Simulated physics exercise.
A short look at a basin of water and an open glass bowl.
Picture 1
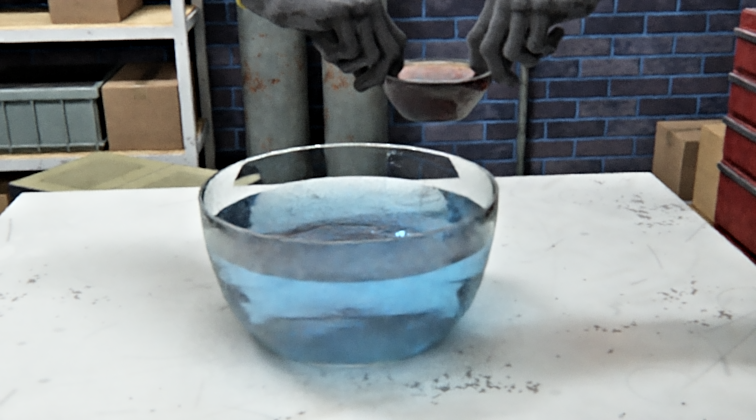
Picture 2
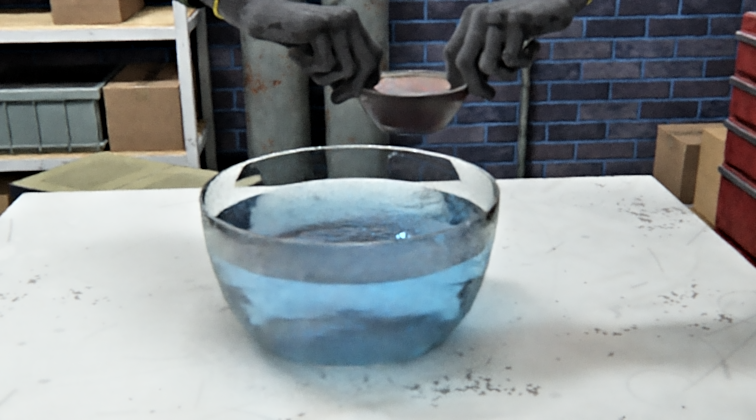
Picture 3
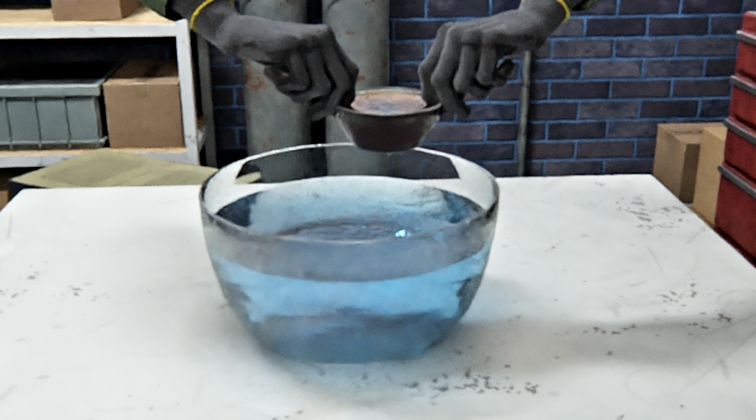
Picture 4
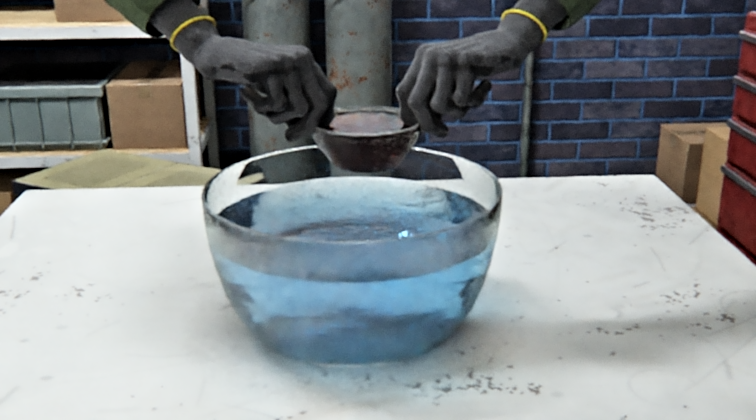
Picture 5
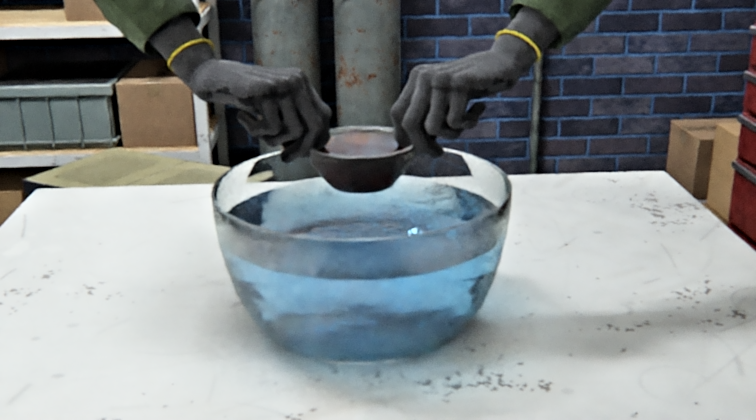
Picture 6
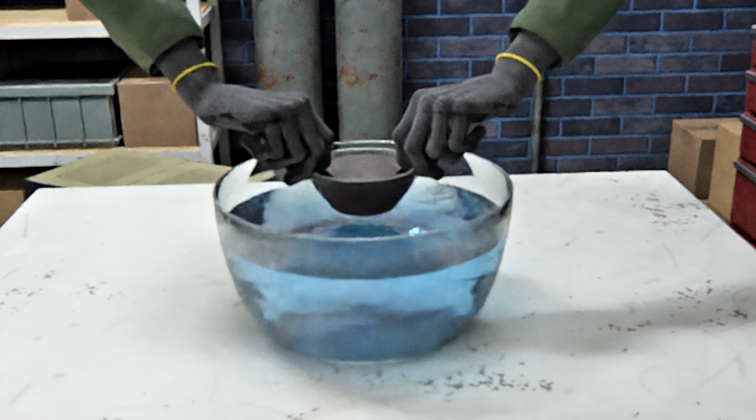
In a workshop with a blue brick wall, two gray-gloved hands hold a small dark bowl above a large glass basin of bluish water on a white table, lowering it leftward until it is just over the water.
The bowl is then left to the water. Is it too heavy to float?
Yes.
Shortly, the bowl dips into the water.
Then, water pours in over its rim.
At the finish, the bowl lies on the bottom.
